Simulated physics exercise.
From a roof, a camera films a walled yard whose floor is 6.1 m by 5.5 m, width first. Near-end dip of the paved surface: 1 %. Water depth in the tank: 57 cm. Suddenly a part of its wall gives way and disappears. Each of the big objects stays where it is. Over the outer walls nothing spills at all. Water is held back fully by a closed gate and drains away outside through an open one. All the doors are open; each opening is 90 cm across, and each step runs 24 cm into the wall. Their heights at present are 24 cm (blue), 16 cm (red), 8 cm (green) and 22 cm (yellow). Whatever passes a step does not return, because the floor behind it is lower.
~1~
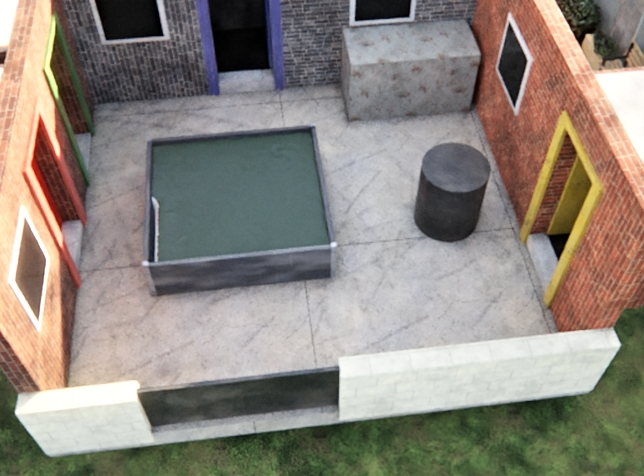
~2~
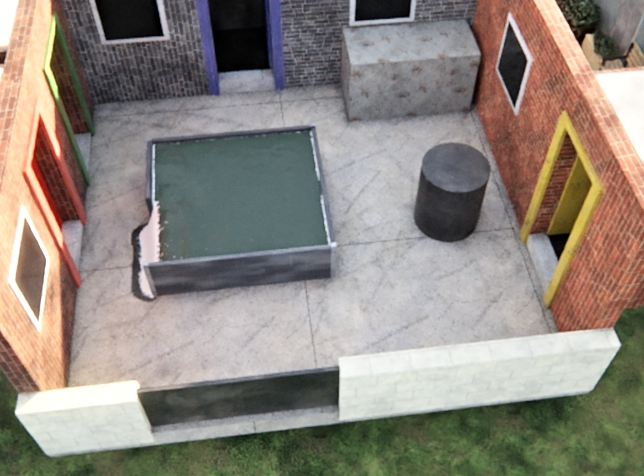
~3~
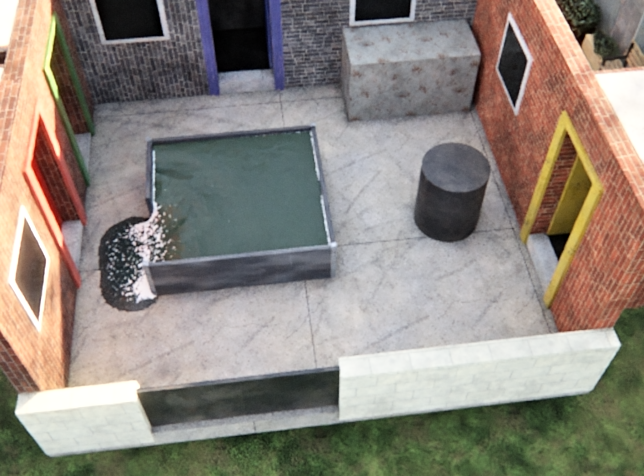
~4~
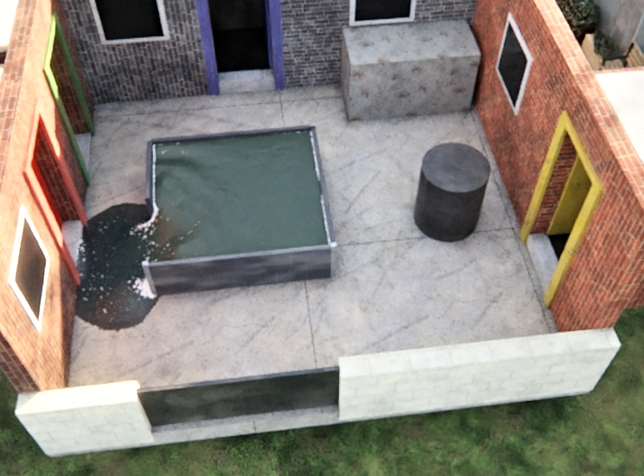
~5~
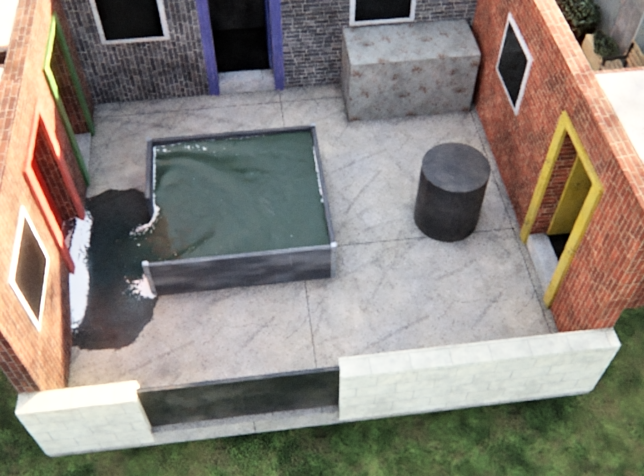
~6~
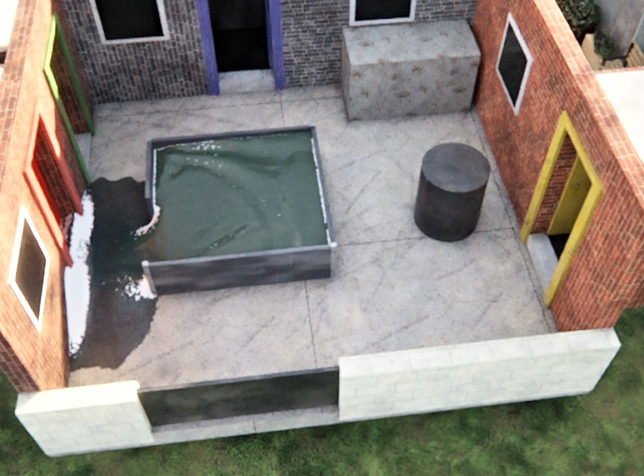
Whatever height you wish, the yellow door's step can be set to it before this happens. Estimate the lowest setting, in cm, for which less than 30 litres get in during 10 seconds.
Around 10 cm.
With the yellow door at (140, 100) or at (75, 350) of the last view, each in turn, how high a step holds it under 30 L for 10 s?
10.0 and 18 cm.
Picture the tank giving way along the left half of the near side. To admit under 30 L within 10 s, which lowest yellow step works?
Minimum height: Approx. 11.0 cm.
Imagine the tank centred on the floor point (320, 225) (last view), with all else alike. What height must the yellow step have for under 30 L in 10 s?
About 9.5 cm.
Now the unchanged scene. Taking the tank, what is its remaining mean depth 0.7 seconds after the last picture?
Near 43 cm, averaged.
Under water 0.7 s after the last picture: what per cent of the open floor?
Near 15 per cent of the open floor.
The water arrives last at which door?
Yellow.
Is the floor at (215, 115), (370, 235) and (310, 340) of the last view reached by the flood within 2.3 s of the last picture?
In the order asked: Soaked, untouched, soaked.
Then, 0.7 s after the last picture water covers 15 % of the floor, deepest (44 cm) near (79, 283); it has not reached the yellow door.
Then, 2.3 s after the last picture water covers 45 % of the floor, deepest (34 cm) near (67, 409); it has not reached the yellow door.
Then, 9.3 s after the last picture water covers 95 % of the floor, deepest (14 cm) near (66, 424); 12 cm at the yellow door, 0 litres in over its 22 cm step.
At the yellow door as built, the water peaked near 16 cm, 4.5 s after the last picture.
Run again over the same 10 s with other heights there, 67 litres in over 8 cm, 18 litres over 11 cm. The limit of 30 litres is kept from about 10 cm up.
